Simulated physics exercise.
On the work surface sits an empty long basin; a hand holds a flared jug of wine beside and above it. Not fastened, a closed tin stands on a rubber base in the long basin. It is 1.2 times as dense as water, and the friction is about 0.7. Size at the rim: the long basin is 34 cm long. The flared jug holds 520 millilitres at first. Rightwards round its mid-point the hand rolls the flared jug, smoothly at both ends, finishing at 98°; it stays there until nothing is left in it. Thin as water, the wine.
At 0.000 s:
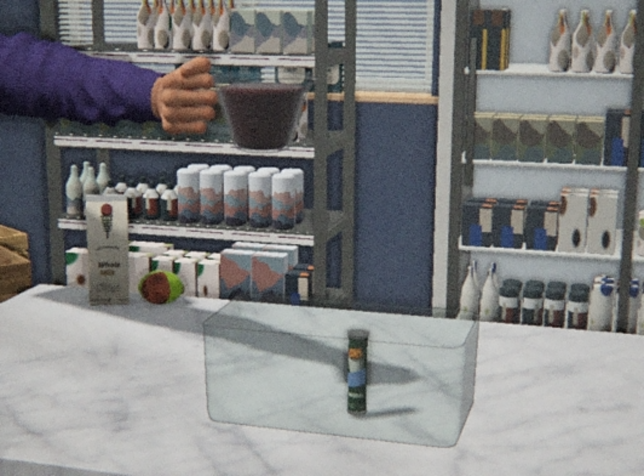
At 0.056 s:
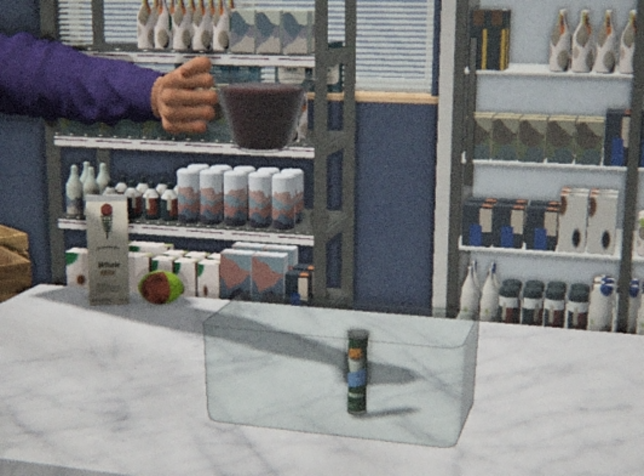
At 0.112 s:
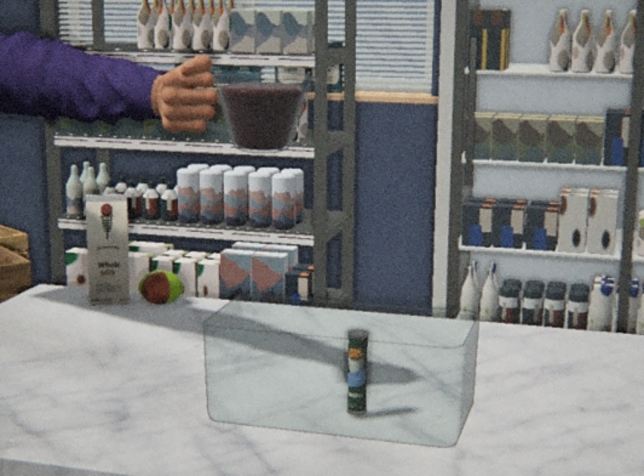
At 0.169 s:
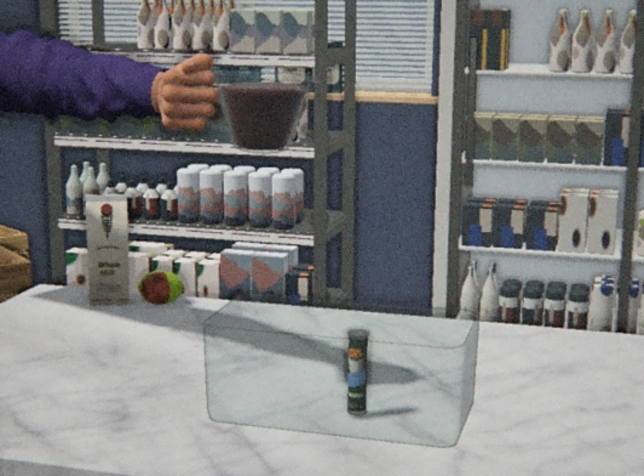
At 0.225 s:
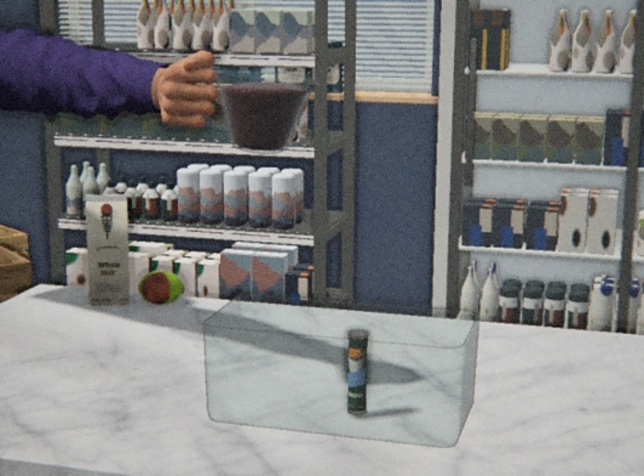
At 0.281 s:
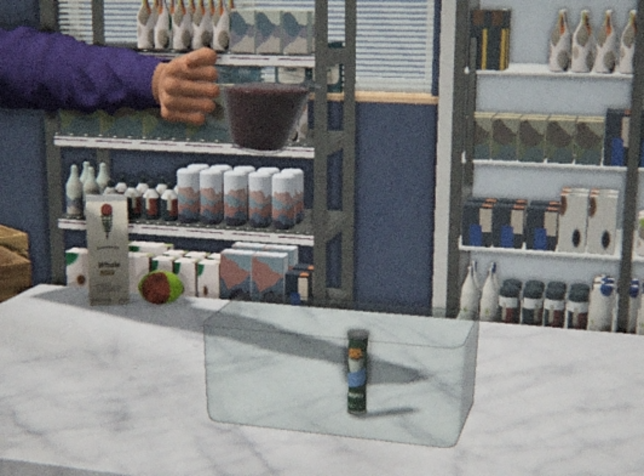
A shop interior with stocked shelves against a blue wall is seen from a fixed view slightly above a white marbled counter. A purple-sleeved arm at upper left holds a flared clear jug of dark red wine above a clear long basin containing a small dark patterned tin, with a pale carton and a green-and-red round object at left. The hand barely rolls the jug rightwards, and all else stays still.
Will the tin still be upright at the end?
Yes.
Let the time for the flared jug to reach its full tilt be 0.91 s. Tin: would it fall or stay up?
The tin stays on its base.
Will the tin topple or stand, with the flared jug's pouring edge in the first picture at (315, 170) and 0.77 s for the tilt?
After that, the tin overturns.
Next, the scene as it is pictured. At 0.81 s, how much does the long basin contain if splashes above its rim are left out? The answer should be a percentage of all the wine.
Roughly 5 percent.
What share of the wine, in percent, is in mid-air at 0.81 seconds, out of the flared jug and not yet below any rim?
Around 26 percent.
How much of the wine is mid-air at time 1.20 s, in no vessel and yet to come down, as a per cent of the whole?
Roughly 28 per cent.
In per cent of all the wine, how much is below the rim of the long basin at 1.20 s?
Around 60 per cent of the whole.
By 0.81 s the tilt is 53° and 69 per cent is still to pour; the tin stands where it began.
By 1.20 s the tilt is 86° and 13 per cent is still to pour; the tin stands where it began.
By 1.61 s the tilt is 98° and 0 per cent is still to pour; the tin stands where it began.
By 2.05 s the tilt is 98° and 0 per cent is still to pour; the tin stands where it began.
At rest the tin stands where it began.
